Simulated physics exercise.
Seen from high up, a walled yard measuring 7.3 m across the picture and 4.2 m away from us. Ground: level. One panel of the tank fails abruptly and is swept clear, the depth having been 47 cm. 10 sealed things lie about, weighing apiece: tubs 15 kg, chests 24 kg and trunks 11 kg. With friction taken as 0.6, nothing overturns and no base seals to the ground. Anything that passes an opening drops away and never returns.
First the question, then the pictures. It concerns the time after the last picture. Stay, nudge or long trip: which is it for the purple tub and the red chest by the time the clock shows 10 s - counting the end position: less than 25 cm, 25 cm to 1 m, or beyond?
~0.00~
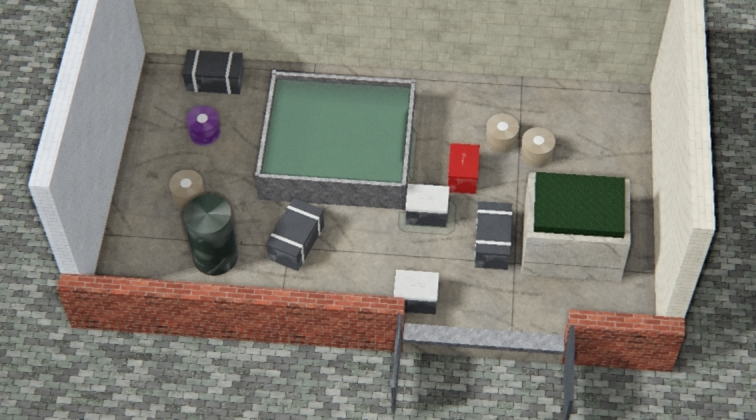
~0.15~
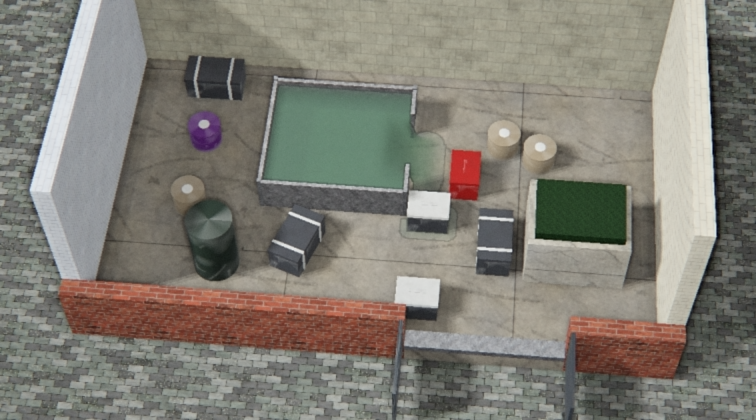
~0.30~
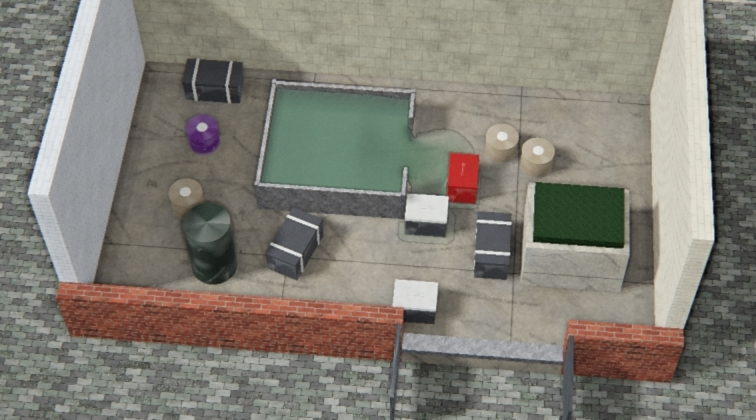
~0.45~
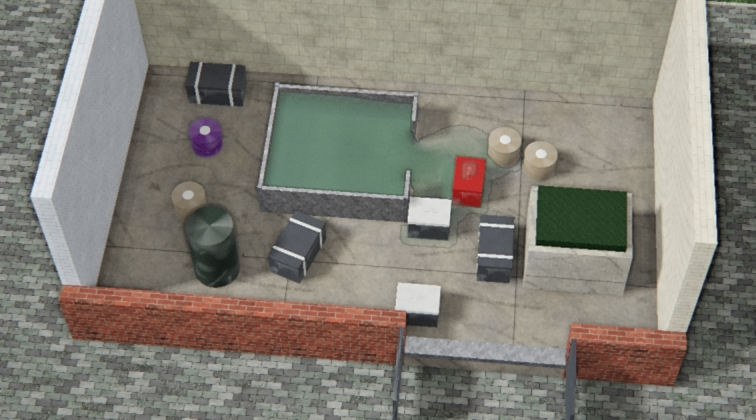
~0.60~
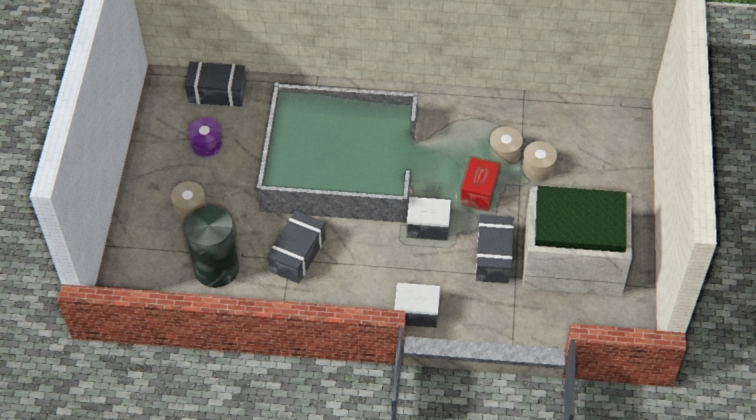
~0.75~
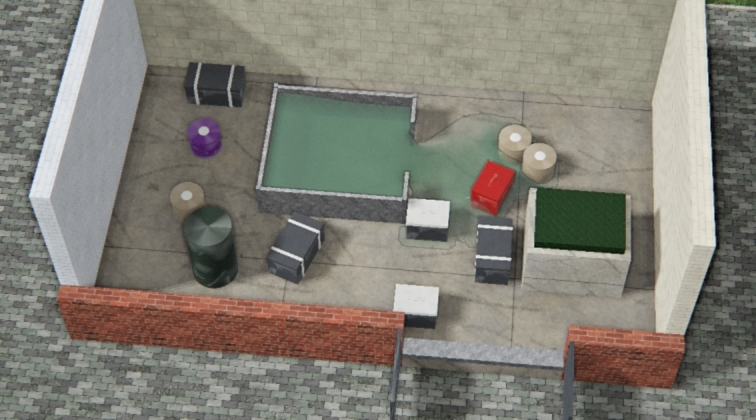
As I see it, I'd say the purple tub remains almost still, I'd say the red chest goes a long distance.
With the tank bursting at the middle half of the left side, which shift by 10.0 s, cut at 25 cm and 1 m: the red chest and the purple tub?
Note: Red chest unmoved, purple tub swept well away.
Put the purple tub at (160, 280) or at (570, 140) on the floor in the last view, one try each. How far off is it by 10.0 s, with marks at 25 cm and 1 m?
Run one, it remains planted; run two, it gets swept far.
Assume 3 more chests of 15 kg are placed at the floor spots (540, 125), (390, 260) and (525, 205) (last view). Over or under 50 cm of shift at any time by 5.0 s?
Beyond it, within it, beyond it.
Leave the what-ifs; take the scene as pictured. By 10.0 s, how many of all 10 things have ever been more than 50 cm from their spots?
I get 4.
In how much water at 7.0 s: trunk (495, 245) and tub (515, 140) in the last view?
Some 5 cm at the first, some 12 cm at the second.
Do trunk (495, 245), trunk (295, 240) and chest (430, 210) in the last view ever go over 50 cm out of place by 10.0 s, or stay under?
Beyond the limit, then within the limit, then within the limit.
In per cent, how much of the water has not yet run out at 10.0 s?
Around 86 % of the water.
After 2.0 s the purple tub is near (204, 131), 0.0 m from its start, aground; the red chest is near (588, 197), 1.7 m from its start, aground; 0 of 10 are out; 0 afloat.
After 4.5 s the purple tub is near (204, 131), 0.0 m from its start, aground; the red chest is near (625, 190), 2.1 m from its start, afloat; 0 of 10 are out; 3 afloat.
After 7.0 s the purple tub is near (204, 131), 0.0 m from its start, aground; the red chest is near (638, 184), 2.3 m from its start, afloat; 0 of 10 are out; 3 afloat.
After 10.0 s the purple tub is near (204, 131), 0.0 m from its start, aground; the red chest is near (641, 192), 2.4 m from its start, aground; 0 of 10 are out; 2 afloat.
